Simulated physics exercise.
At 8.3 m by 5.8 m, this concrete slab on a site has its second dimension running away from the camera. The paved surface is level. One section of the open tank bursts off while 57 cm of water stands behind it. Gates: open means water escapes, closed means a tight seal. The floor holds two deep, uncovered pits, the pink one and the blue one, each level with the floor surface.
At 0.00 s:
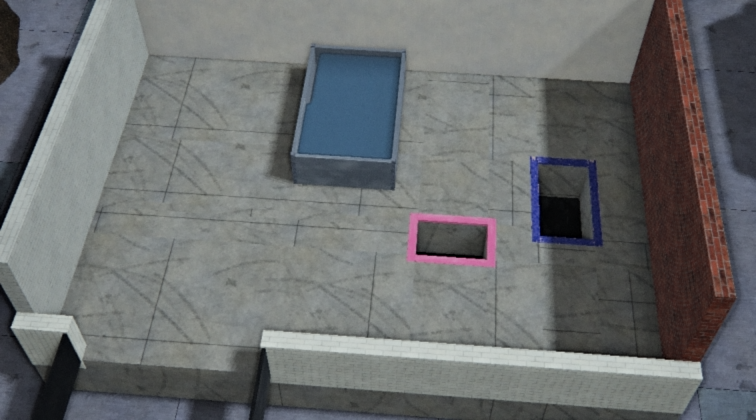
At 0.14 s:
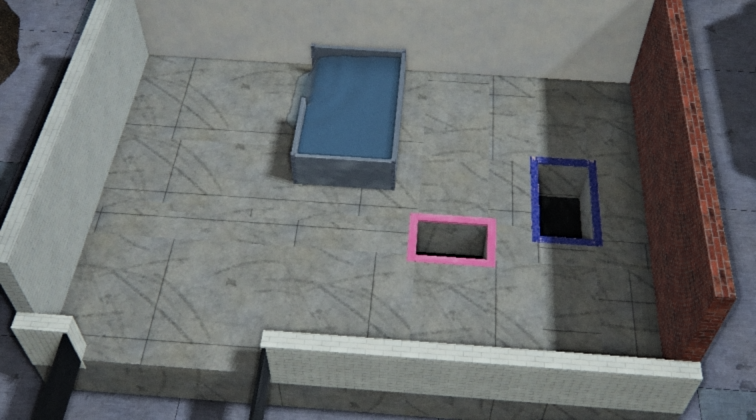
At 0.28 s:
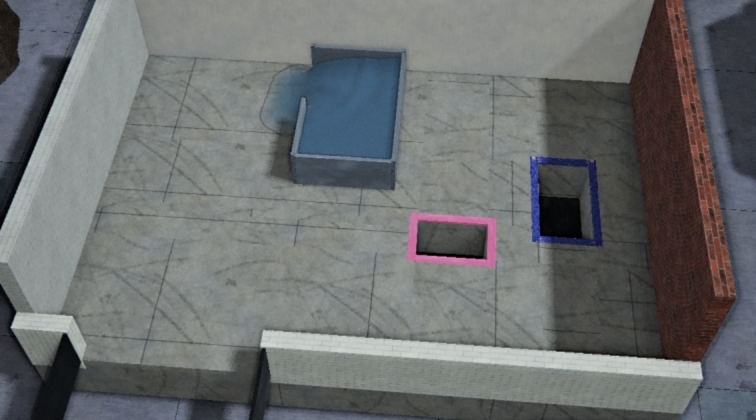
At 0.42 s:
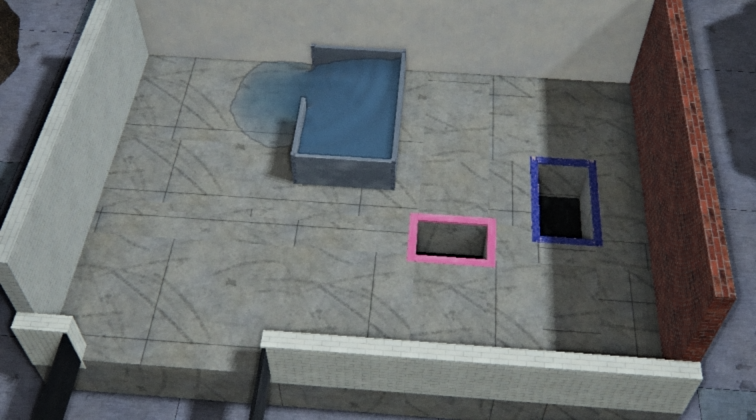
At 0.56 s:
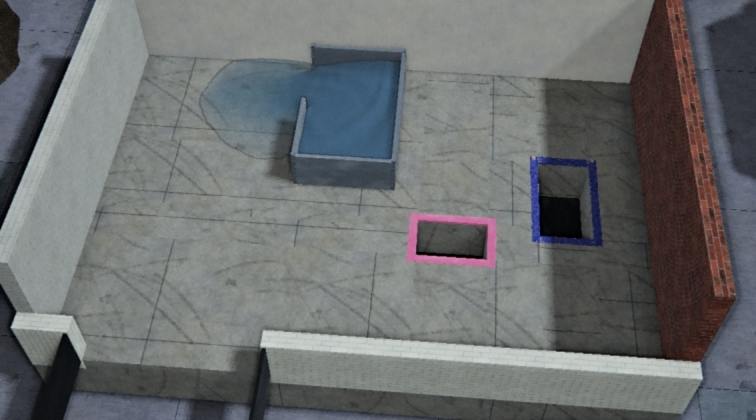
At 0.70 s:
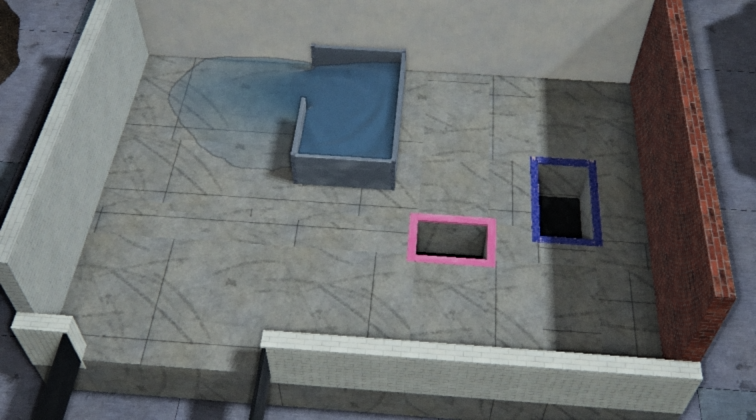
Open tank of blue water losing part of its left side, water pouring out and spreading leftward across the grey floor.
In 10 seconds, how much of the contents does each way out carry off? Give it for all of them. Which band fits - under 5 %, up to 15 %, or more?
The gateway takes in above 15 %. The pink pit takes in under 5 %. The blue pit takes in under 5 %.
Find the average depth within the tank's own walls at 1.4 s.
The mean depth is some 37 cm.
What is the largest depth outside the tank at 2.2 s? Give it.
Some 39 cm deep.
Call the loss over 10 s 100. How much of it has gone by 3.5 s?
Something like 0 per cent of it.
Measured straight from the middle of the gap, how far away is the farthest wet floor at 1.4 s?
3.2 m.
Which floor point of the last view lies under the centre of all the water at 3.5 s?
The water's centre sits at about (240, 137).
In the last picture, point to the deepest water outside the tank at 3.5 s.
Close to (143, 75).
After 1.4 s water covers 15 % of the floor and is deepest (43 cm) near (148, 61); gone so far, the gateway 0 %, the pink pit 0 %, the blue pit 0 %.
After 2.2 s water covers 15 % of the floor and is deepest (39 cm) near (146, 68); gone so far, the gateway 0 %, the pink pit 0 %, the blue pit 0 %.
After 3.5 s water covers 30 % of the floor and is deepest (25 cm) near (143, 75); gone so far, the gateway 0 %, the pink pit 0 %, the blue pit 0 %.
After 6.0 s water covers 50 % of the floor and is deepest (15 cm) near (52, 341); gone so far, the gateway 16 %, the pink pit 0 %, the blue pit 0 %.
After 10.0 s water covers 55 % of the floor and is deepest (9 cm) near (52, 341); gone so far, the gateway 35 %, the pink pit 1 %, the blue pit 0 %.
